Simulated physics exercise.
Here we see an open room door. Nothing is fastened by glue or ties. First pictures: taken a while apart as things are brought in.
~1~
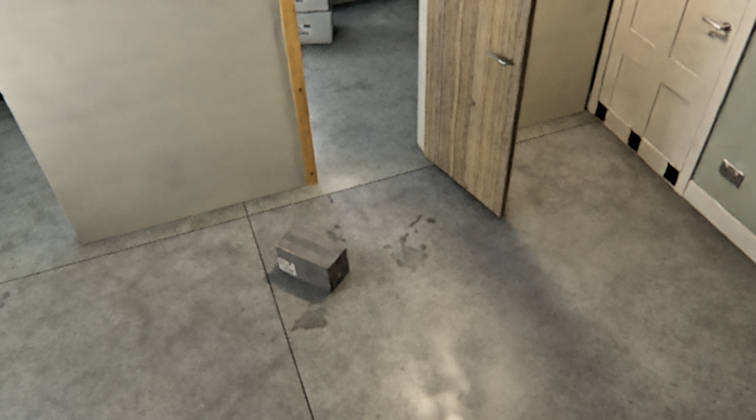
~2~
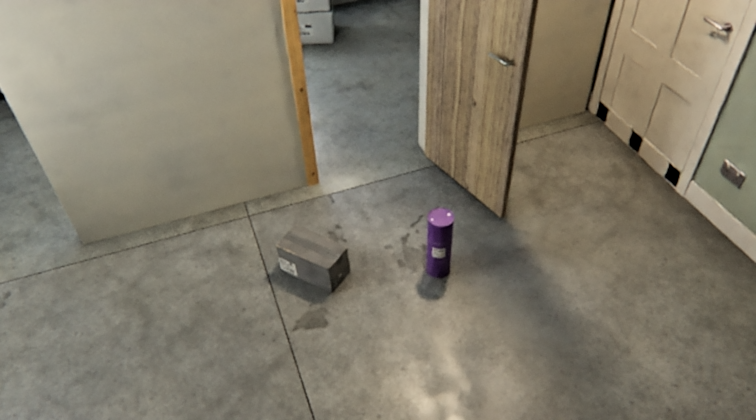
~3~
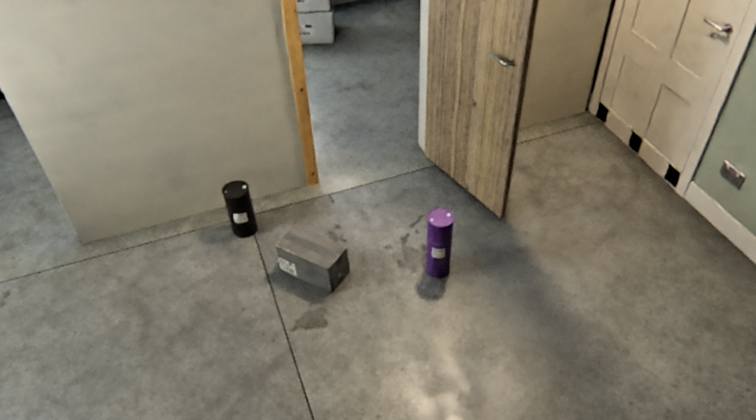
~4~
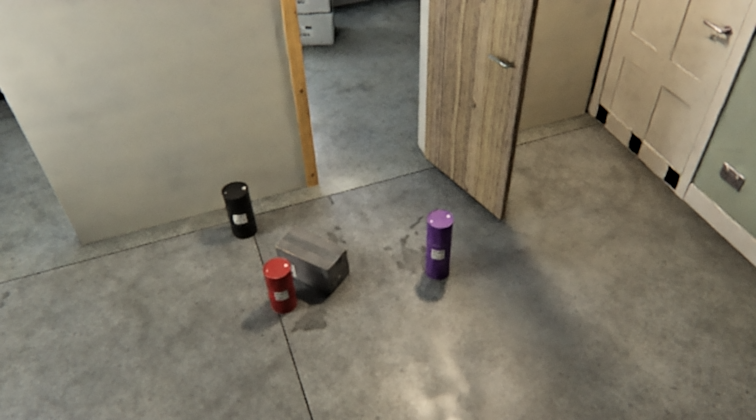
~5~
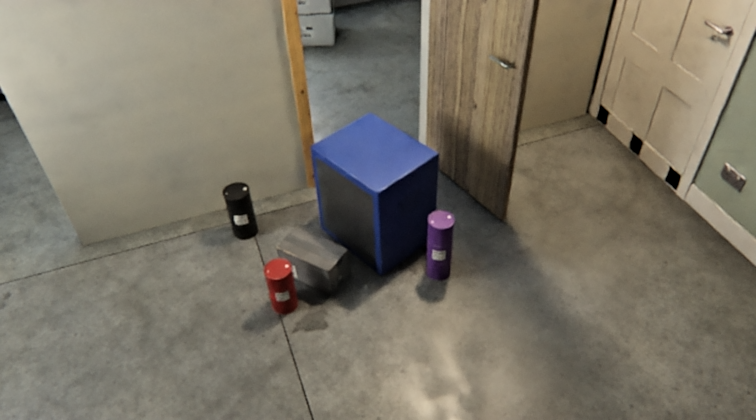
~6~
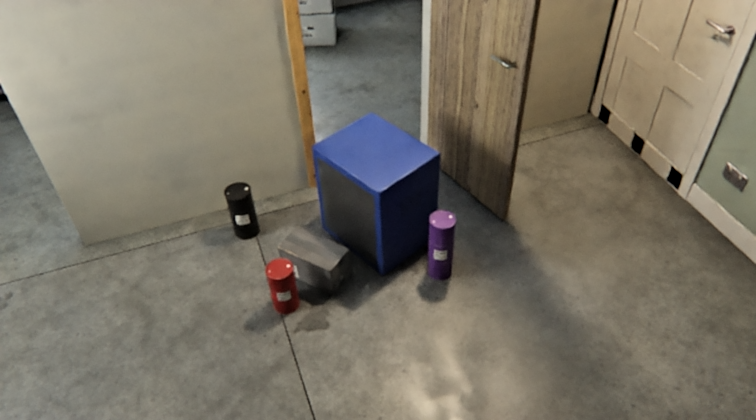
Purple, black and red canisters, then a blue appliance, appear around a grey box.
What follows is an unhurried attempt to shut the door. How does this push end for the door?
It gets stopped partway.
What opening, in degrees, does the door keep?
Roughly 70 degrees open.
Then, 0.50 s past the last view, door 93° open.
Then, 0.80 s past the last view, door 81° open.
Finally, door 72° open; all 5 still in place. Final places as the last picture's camera would see them, blue appliance near (377, 193).
